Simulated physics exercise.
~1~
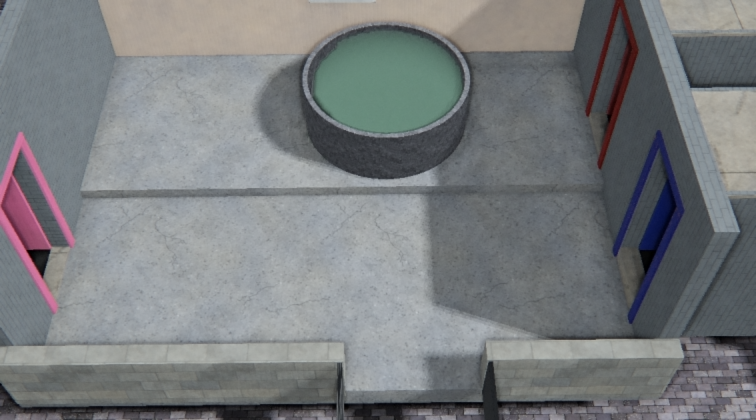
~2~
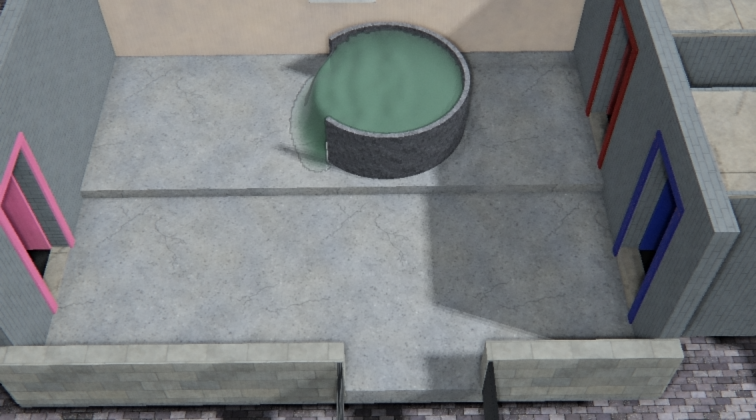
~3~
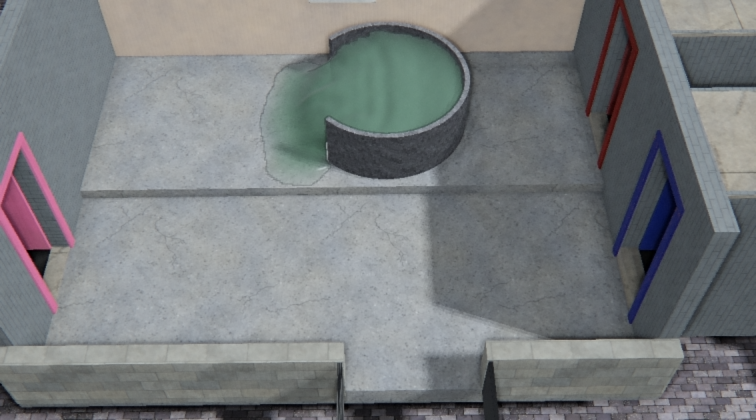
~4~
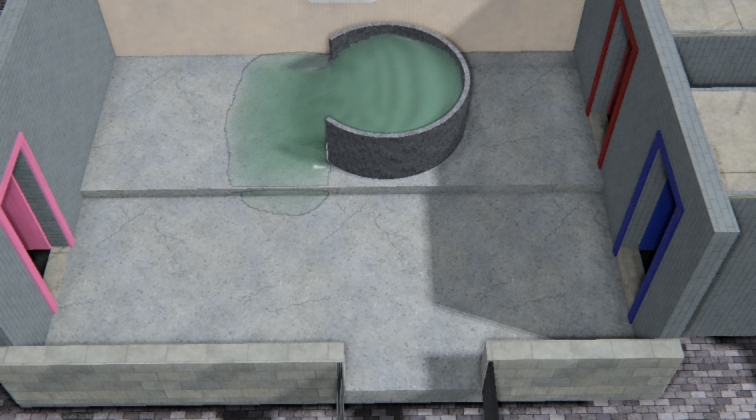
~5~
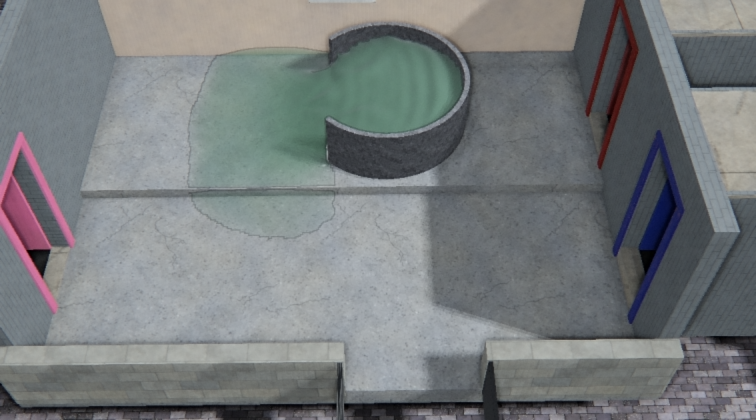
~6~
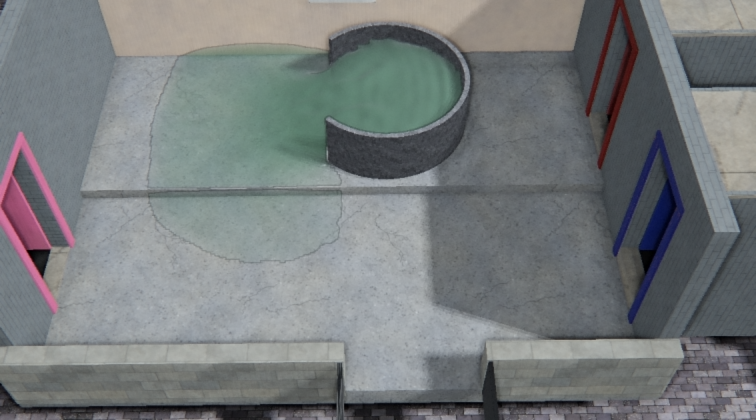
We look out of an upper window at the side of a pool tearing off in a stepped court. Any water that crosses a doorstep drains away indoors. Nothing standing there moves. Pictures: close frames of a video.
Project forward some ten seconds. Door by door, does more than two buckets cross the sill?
My prediction: The blue door will let through no more than two buckets; the red door will let through no more than two buckets; the pink door will let through over two buckets.
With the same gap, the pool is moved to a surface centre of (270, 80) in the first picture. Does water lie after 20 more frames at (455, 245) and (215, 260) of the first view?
Bone-dry, soaked.
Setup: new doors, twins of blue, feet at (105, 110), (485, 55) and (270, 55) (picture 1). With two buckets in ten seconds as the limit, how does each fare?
The three come out over, short and short.
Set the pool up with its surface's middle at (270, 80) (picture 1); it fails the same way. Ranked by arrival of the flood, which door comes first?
Answer: The pink-painted one.
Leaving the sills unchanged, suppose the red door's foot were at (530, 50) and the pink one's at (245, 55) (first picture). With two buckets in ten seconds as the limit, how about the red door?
Well, the red doesn't reach it, as it turns out.
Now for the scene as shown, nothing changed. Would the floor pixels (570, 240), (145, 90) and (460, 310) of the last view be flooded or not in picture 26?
Lab note, in the order given: Unwetted, wet through, unwetted.
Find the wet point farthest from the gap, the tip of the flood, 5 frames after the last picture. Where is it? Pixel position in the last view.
I'd point to (55, 311).
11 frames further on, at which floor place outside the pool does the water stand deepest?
About (128, 60).
A moment on, water covers 40 % of the floor; the blue door not reached, the red door not reached, the pink door under two buckets in.
Next, water covers 45 % of the floor; the blue door not reached, the red door not reached, the pink door over two buckets in.
Then, water covers 45 % of the floor; the blue door not reached, the red door not reached, the pink door far over two buckets in.
Later, water covers 85 % of the floor; the blue door wet at the sill, nothing in, the red door not reached, the pink door far over two buckets in.
In the end, water covers 90 % of the floor; the blue door wet at the sill, nothing in, the red door wet at the sill, nothing in, the pink door far over two buckets in.
